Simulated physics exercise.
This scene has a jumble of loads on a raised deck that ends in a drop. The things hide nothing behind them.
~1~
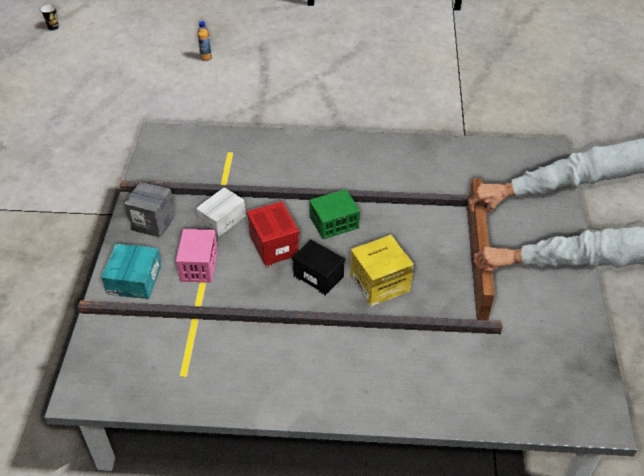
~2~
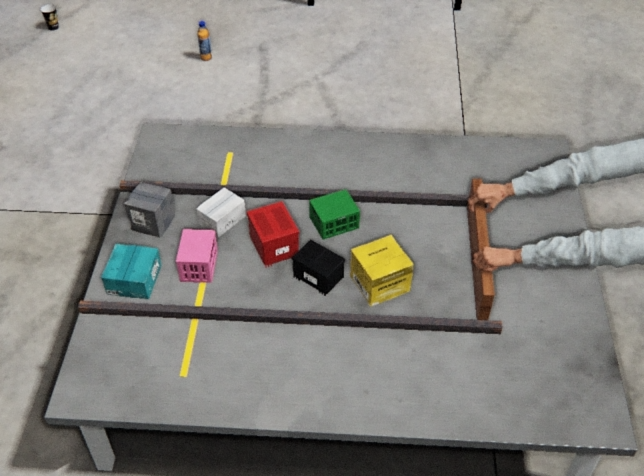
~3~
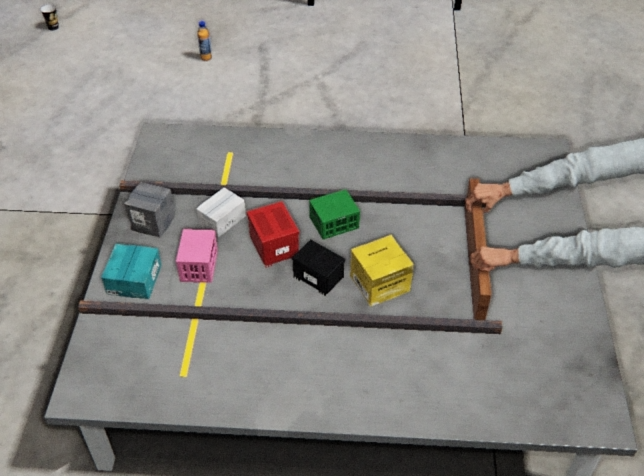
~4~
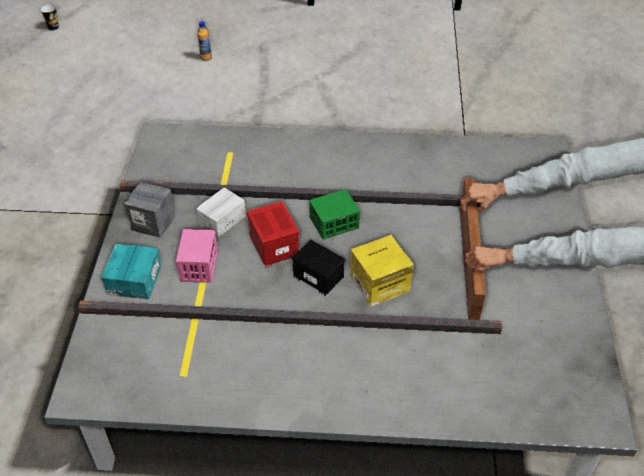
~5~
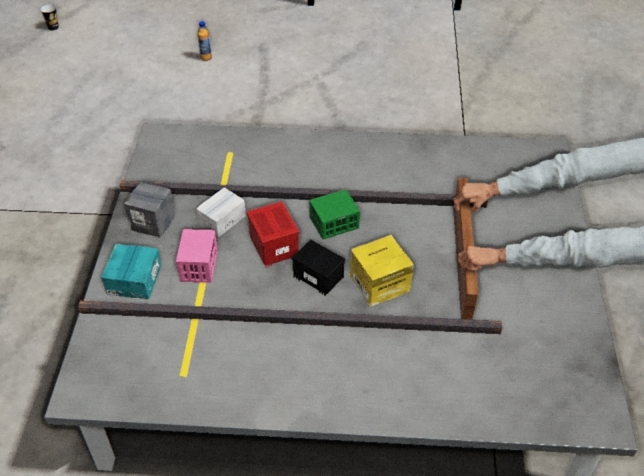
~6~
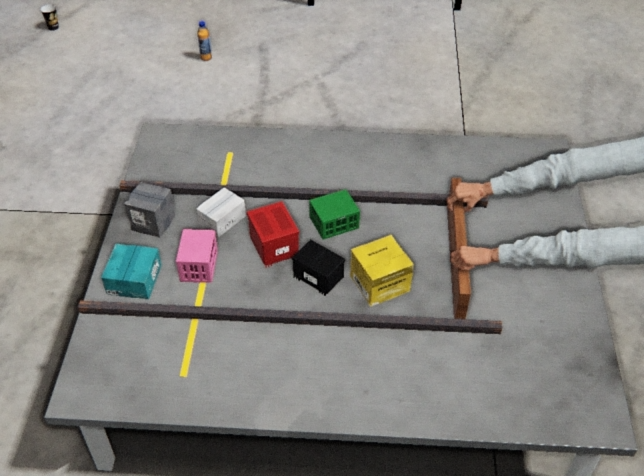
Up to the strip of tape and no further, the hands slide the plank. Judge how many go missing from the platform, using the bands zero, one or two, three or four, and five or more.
Honestly, the ones lost over the side add up to one, maybe two.
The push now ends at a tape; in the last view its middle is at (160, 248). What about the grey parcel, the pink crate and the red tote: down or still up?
Outcome - grey parcel: It is not there; pink crate: It is not there; red tote: It stays up there.
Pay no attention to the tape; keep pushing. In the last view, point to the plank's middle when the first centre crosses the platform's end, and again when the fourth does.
For the first, roughly (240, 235); for the next, roughly (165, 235).
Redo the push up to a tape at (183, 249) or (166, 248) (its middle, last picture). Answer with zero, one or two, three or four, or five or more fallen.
Count per tape, in the order given: Three or four, then three to four.
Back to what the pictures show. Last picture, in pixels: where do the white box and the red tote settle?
Near (155, 202) and (161, 223).
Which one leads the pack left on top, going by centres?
That's the pink crate.
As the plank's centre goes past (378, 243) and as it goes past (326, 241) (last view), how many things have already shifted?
At the first spot 2, then 4.
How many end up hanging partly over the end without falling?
Tally: 2.
Soon after, none off yet; turquoise parcel at rest near (132, 271); grey parcel at rest near (150, 210); pink crate at rest near (197, 256).
In the end, the number that fall off is one or two; gone, turquoise parcel.
